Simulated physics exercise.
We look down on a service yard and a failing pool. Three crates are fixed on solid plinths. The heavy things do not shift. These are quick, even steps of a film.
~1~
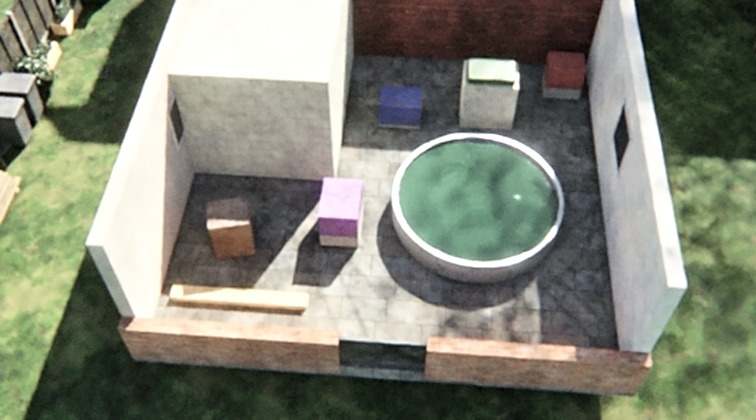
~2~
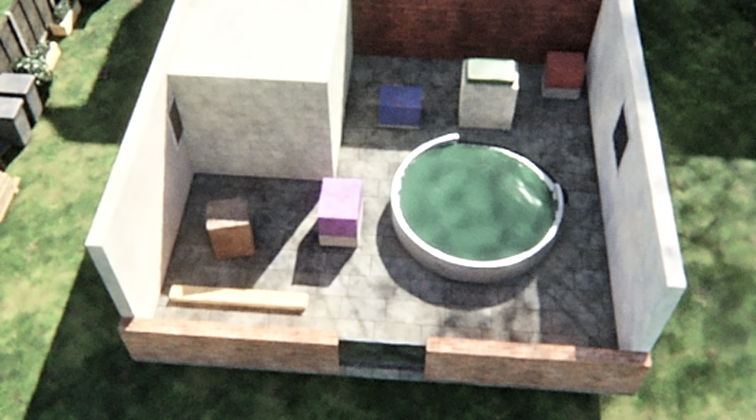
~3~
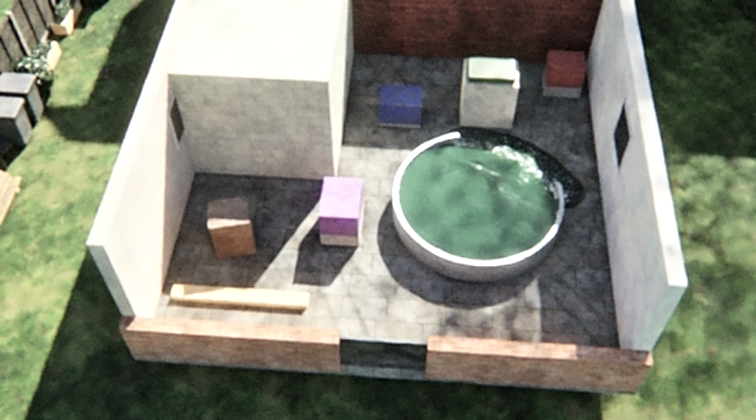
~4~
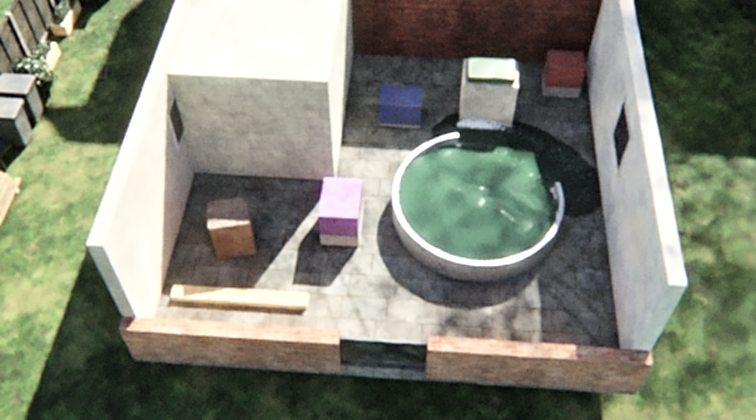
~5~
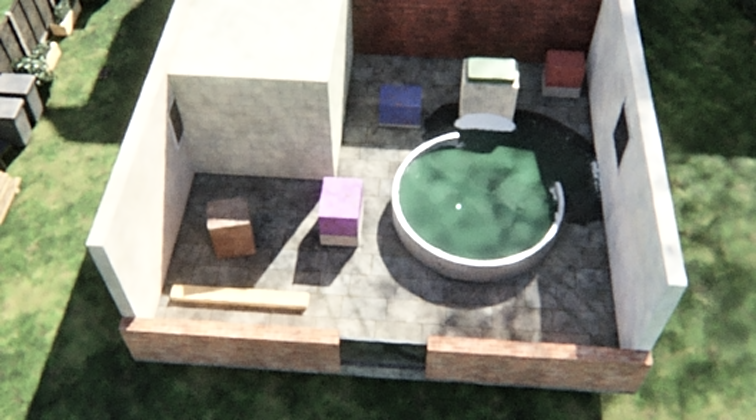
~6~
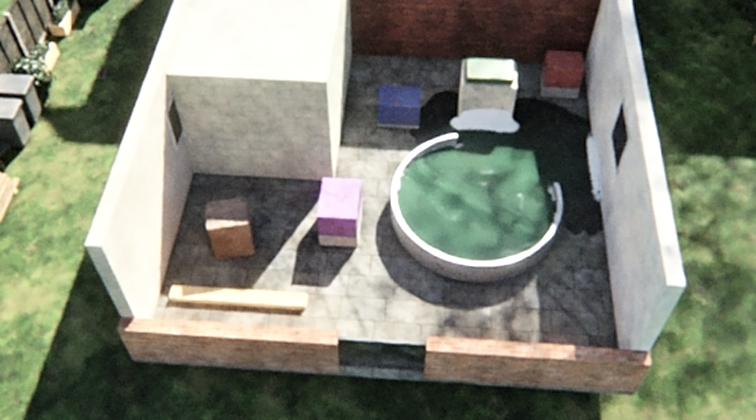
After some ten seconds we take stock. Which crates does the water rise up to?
One by one: The blue crate is wetted; the red crate is wetted; the purple crate escapes dry.
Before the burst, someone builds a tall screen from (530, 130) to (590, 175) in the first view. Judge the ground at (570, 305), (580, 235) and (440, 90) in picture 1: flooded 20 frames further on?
One after the other: Awash, flooded, under water.
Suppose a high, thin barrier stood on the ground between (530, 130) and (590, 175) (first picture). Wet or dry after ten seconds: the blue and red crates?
One by one: Blue is topped; red is spared.
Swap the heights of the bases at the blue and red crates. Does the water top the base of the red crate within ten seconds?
In short: Red takes water.
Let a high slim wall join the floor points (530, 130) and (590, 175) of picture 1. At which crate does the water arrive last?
Last comes the purple one.
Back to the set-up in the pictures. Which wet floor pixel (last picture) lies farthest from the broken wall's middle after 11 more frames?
Close to (382, 60).
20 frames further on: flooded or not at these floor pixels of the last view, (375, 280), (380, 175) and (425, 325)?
One after the other: Clear, flooded, free of water.
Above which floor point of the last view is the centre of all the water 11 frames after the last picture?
Near (503, 174).
A moment on, water covers 20 % of the floor; the blue crate water round its plinth, the red crate water round its plinth, the purple crate not reached.
Next, water covers 30 % of the floor; the blue crate water round its plinth, the red crate water round its plinth, the purple crate not reached.
Then, water covers 45 % of the floor; the blue crate water round its plinth, the red crate water round its plinth, the purple crate water round its plinth.
Later, water covers 60 % of the floor; the blue crate water round its plinth, the red crate water round its plinth, the purple crate water round its plinth.
In the end, water covers 95 % of the floor; the blue crate was topped, the red crate was topped, the purple crate stayed above the water.
